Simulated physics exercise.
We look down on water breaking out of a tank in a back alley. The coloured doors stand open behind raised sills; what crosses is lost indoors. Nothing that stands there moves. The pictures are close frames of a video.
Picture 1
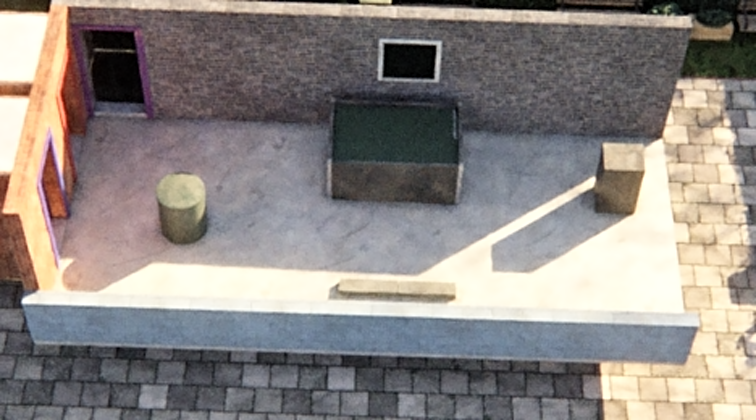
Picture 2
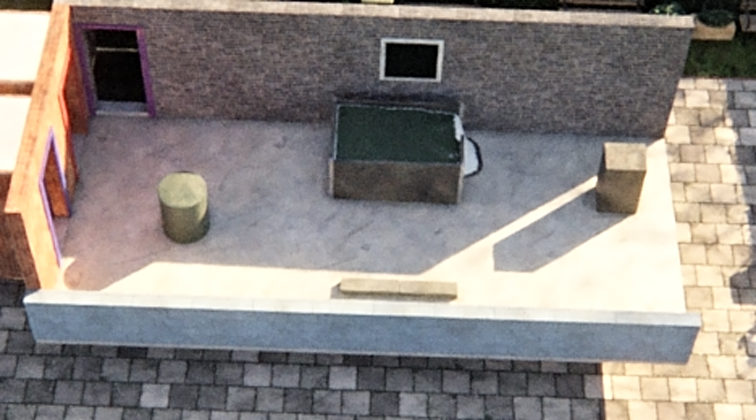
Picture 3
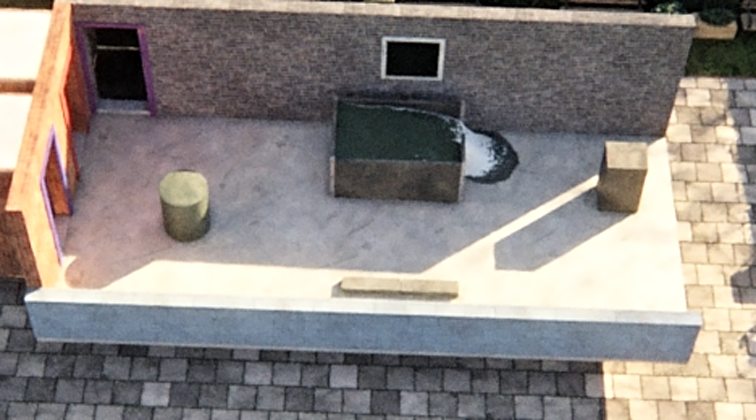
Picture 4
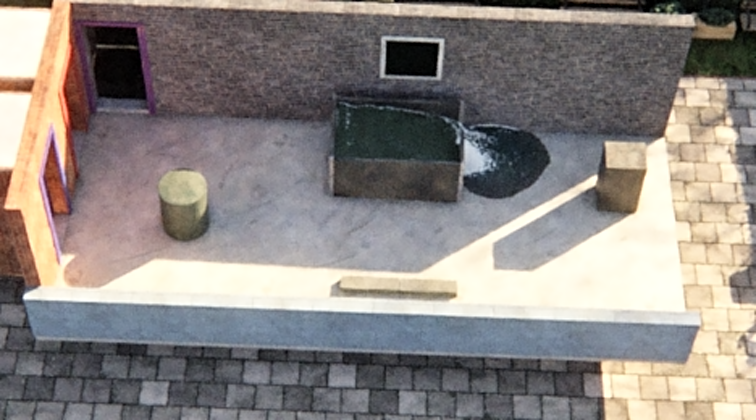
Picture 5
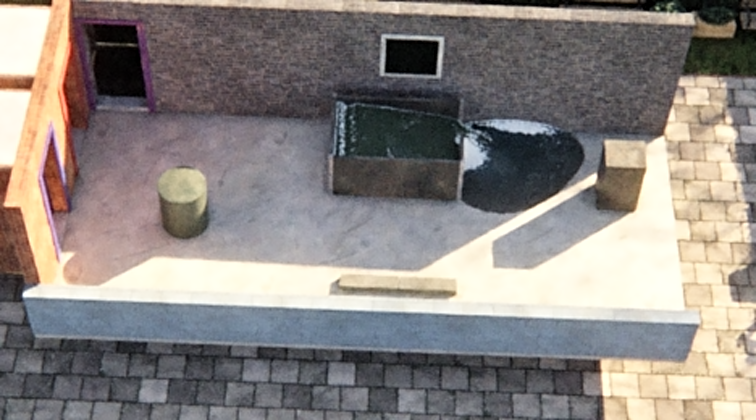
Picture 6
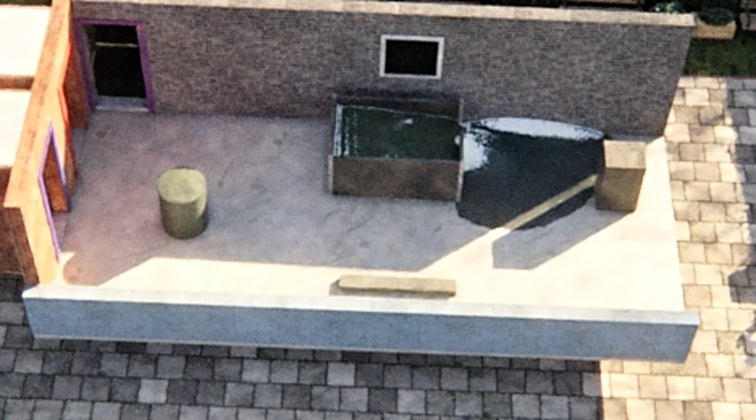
At the start, a tank of dark green water stands full and still against the brick wall of a walled alley with purple-framed doorways. Water then breaks out of its right side, foaming white, and spreads rightward in a widening dark pool, reaching the block on the right as the tank's level drops.
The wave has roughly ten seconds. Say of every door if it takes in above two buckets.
One by one: The red door holds within the limit; the blue door holds within the limit; the purple door holds within the limit.
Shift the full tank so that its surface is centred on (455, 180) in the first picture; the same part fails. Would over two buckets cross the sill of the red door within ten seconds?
My reading: Red door takes less.
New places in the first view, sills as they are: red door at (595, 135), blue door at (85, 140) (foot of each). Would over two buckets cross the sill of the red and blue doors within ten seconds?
My reading: The red one floods; the blue one takes less.
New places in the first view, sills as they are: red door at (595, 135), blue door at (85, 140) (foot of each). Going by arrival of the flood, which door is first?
It is the one in red.
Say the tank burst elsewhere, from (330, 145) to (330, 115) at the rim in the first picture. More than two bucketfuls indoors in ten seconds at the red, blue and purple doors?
Then: The red door passes that mark, the blue door lets more in, the purple door is over.
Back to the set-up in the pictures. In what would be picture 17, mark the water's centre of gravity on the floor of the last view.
At about (451, 170).
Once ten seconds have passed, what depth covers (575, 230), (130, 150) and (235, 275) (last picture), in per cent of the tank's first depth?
About 2, 0 and 0 per cent.
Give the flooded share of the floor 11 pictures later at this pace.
I make it 25 per cent.
A moment on, water covers 20 % of the floor; the red door not reached, the blue door not reached, the purple door not reached.
Next, water covers 25 % of the floor; the red door not reached, the blue door not reached, the purple door not reached.
Then, water covers 25 % of the floor; the red door not reached, the blue door not reached, the purple door not reached.
Later, water covers 30 % of the floor; the red door not reached, the blue door not reached, the purple door not reached.
In the end, water covers 30 % of the floor; the red door not reached, the blue door not reached, the purple door not reached.
